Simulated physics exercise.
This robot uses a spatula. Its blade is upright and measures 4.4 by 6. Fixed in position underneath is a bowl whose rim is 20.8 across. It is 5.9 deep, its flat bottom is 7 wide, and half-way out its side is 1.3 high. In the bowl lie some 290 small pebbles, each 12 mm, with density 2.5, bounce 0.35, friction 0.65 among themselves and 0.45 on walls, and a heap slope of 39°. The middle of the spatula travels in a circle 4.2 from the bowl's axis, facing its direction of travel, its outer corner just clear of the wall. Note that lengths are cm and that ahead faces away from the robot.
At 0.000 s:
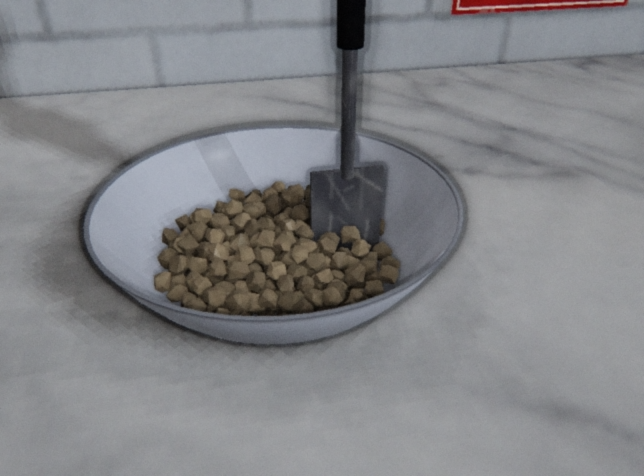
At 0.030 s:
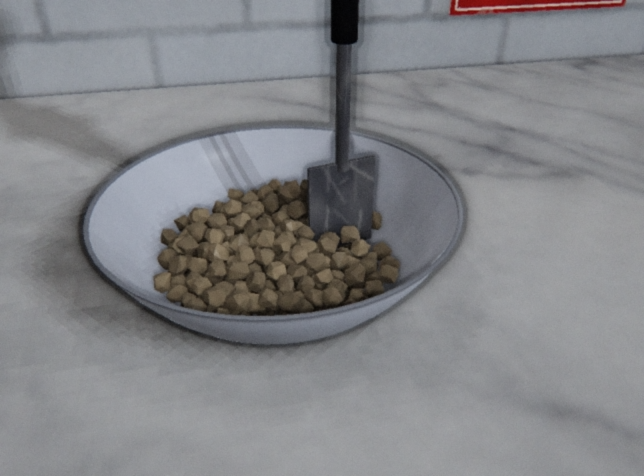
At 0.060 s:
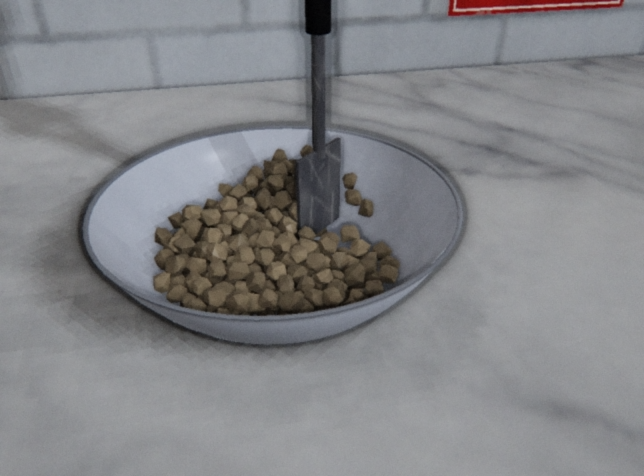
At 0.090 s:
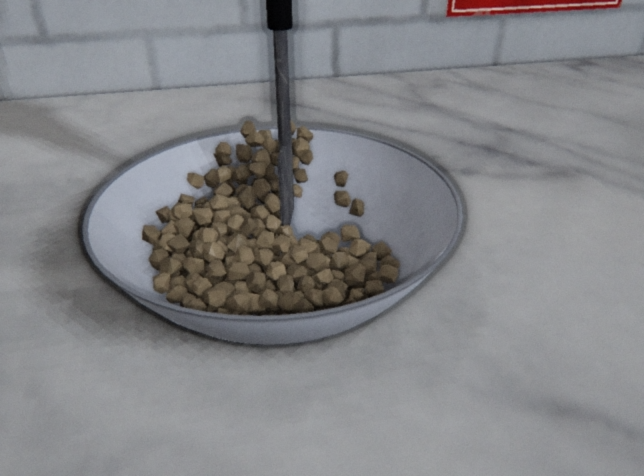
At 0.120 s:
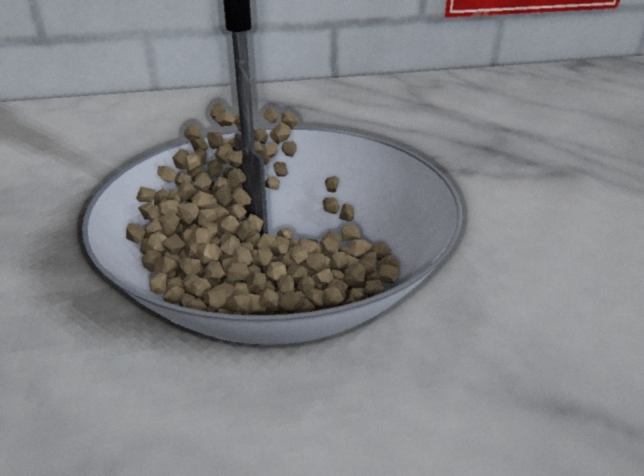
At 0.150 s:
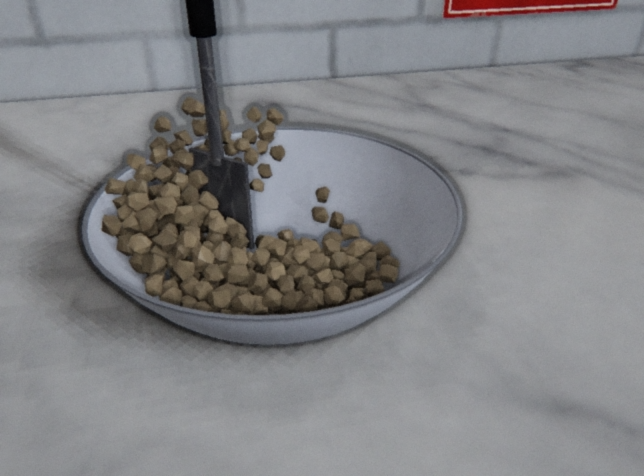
In a pale bowl on marble, a spatula sweeps left, pushing small brown pebbles up the side.
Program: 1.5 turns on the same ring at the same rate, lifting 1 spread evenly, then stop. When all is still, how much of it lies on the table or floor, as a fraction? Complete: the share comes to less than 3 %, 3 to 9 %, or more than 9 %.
The share comes to more than 9 %.
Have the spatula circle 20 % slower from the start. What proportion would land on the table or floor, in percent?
That would be some 15 percent.
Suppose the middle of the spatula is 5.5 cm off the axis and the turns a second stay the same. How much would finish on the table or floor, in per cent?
Roughly 30 percent, I'd expect.
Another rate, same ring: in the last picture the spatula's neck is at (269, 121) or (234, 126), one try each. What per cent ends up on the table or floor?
Roughly 10 per cent on the first try and 25 per cent on the second.
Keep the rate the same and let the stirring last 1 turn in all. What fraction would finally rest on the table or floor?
35 %.
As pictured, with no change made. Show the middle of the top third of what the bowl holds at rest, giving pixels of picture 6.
Somewhere close to (216, 238).
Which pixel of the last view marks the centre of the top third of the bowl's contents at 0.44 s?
About (326, 166).
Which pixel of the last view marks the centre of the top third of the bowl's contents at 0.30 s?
Around pixel (332, 274).
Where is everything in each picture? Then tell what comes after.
In the first frame, the spatula neck at (348, 146), 0° round; upper third of the load around (273, 241), from x 160 to 390, top at y 190; 287 in the bowl.
In the second frame, the spatula neck at (342, 139), 12° round; upper third of the load around (276, 236), from x 160 to 390, top at y 180.
In the third frame, the spatula neck at (319, 126), 42° round; upper third of the load around (271, 220), from x 160 to 390, top at y 155.
In the fourth frame, the spatula neck at (284, 121), 73° round; upper third of the load around (244, 205), from x 150 to 390, top at y 130.
In the fifth frame, the spatula neck at (247, 123), 104° round; upper third of the load around (215, 197), from x 135 to 390, top at y 110; 286 in the bowl, 1 in flight or on the tool.
In the sixth frame, the spatula neck at (215, 132), 136° round; upper third of the load around (183, 194), from x 115 to 390, top at y 105; 282 in the bowl, 5 in flight or on the tool.
After 0.30 s, 289° round, highest piece 10 above the table; 237 in the bowl, 15 on the table or floor, 35 in flight or on the tool.
After 0.44 s, 82° round, highest piece 9 above the table; 206 in the bowl, 64 on the table or floor, 17 in flight or on the tool.
After 0.72 s, 180° round, highest piece 5 above the table; 198 in the bowl, 89 on the table or floor.
After 1.42 s, 180° round, highest piece 5 above the table; 198 in the bowl, 89 on the table or floor.
In the end, 198 in the bowl, 89 on the table or floor. That is 31 % on the table or floor.
